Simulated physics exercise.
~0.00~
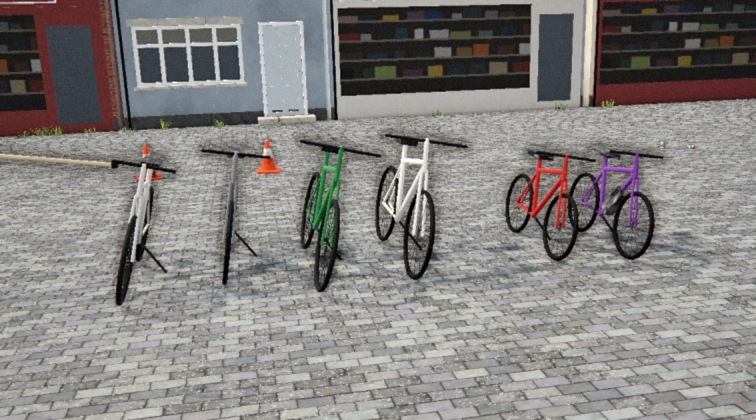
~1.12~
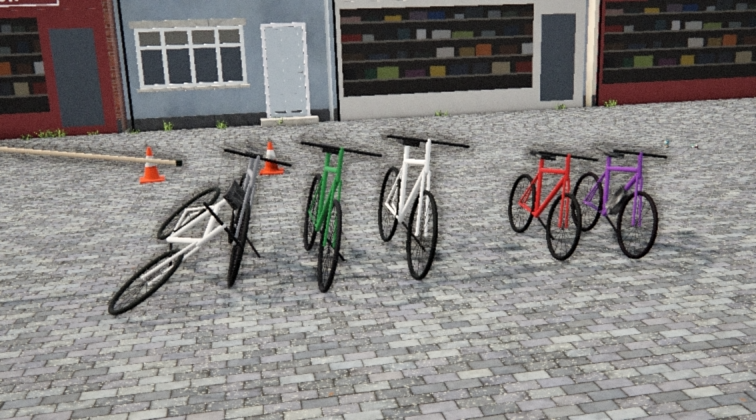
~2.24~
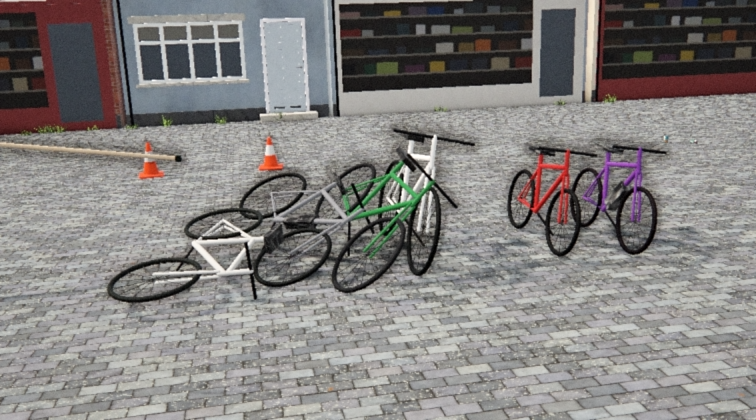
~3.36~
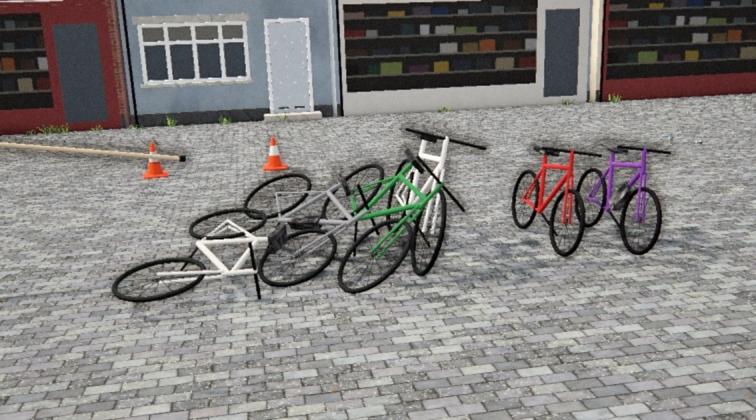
Six bicycles stand in a row on grey paving in front of shopfronts and a blue building, seen from slightly above by a gently swaying camera. From left to right they are white, grey, green, white, red and purple, with two orange cones and a long wooden pole behind the left end. The pole moves right as the first white bicycle tips toward the grey one. The white and grey bicycles go down, and the green one tilts over against the second white bicycle. That white bicycle stays upright, and the red and purple ones remain standing untouched.
